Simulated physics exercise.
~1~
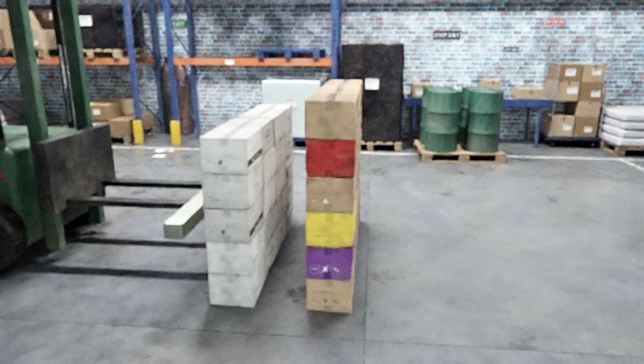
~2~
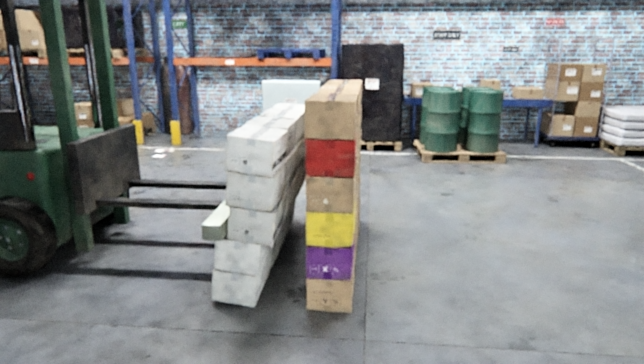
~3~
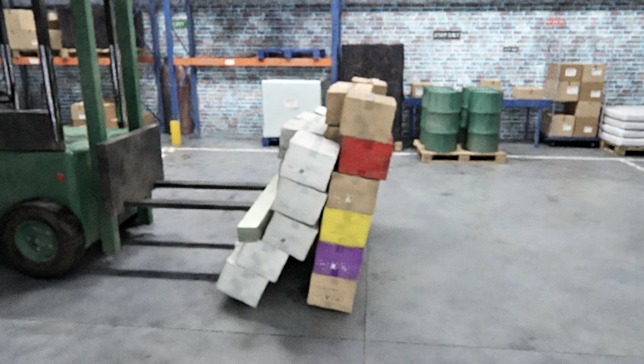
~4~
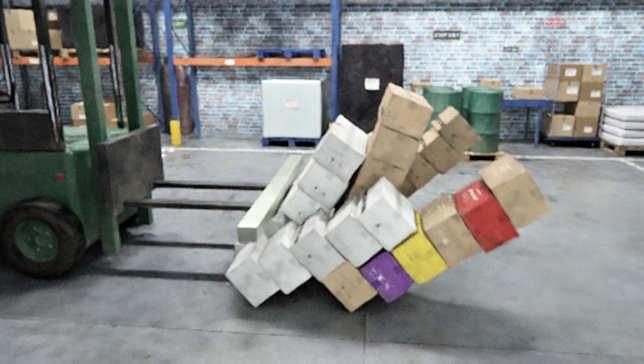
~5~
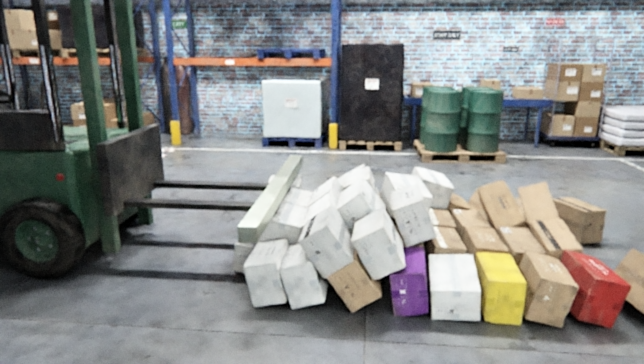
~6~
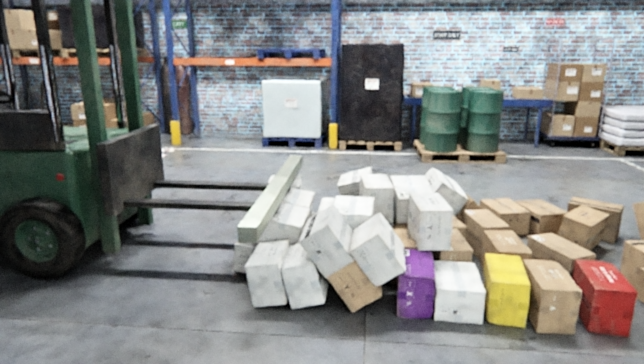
In a warehouse, a forklift's beam topples white cartons into brown ones, and both walls collapse.
